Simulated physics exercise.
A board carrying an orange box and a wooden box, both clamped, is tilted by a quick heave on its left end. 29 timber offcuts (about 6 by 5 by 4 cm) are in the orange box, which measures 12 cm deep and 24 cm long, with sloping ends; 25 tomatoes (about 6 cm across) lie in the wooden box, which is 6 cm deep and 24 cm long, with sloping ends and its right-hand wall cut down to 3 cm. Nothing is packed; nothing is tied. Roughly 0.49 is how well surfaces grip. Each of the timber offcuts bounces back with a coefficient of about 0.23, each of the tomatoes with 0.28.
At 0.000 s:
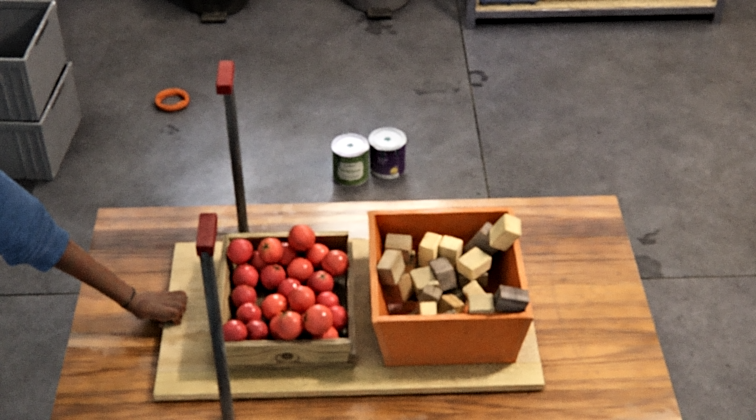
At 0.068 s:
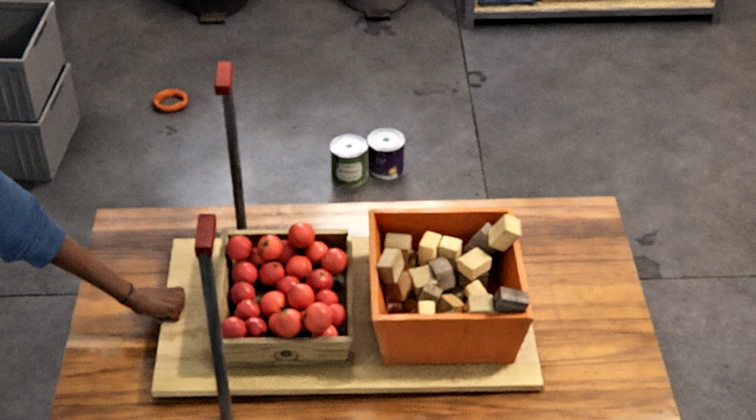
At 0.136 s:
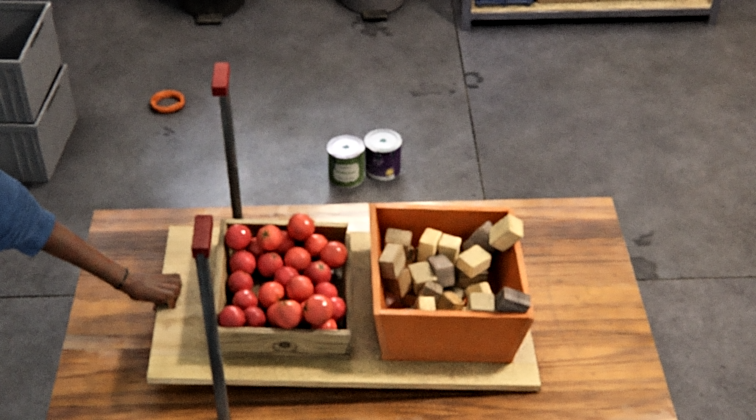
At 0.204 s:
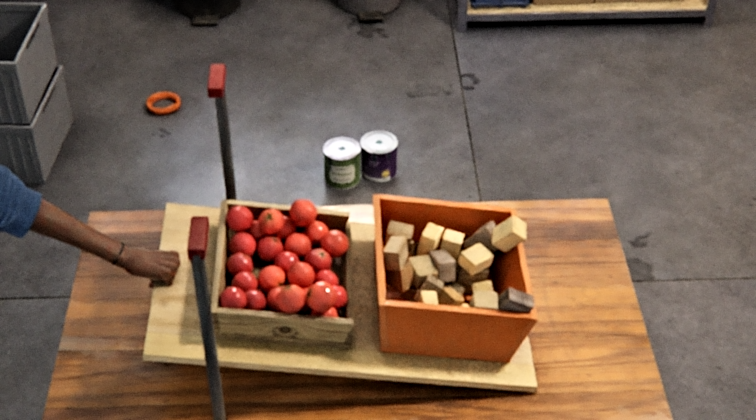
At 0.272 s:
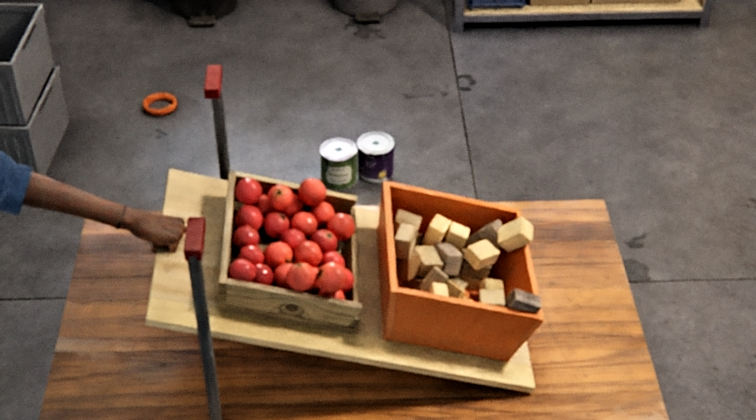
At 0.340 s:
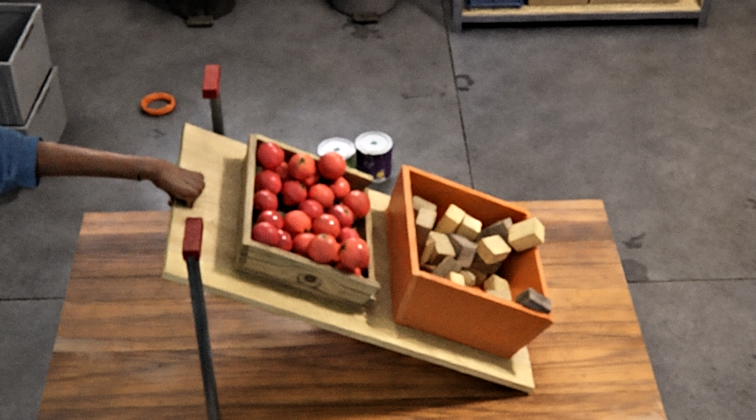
On a wooden table, a hand raises the left end of a board carrying two boxes.
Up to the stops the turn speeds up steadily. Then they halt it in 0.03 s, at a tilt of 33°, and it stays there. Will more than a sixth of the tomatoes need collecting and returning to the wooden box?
Yes.
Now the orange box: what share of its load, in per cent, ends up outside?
Orange box: 5%.
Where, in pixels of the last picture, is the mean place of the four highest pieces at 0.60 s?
About (409, 149).
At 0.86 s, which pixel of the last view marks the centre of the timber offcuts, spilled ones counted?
(494, 268).
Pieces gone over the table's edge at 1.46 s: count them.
At that time, the count is near 6.
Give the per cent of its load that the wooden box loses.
90 %.
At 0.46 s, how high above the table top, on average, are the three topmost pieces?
I'd put it close to 48 cm.
After 0.36 s, the lift is arrested.
After 0.46 s, tilt 33°; the orange box has all 29 and the wooden box has all 25.
After 0.60 s, tilt 33°; the orange box has all 29 and the wooden box is down by 13 of 25.
After 0.86 s, tilt 33°; the orange box is down by 1 of 29 and the wooden box is down by 23 of 25.
When it is over (at 1.46 s), the orange box is down by 2 of 29 and the wooden box is down by 23 of 25. Asked share, 23 of 25, 92 per cent.
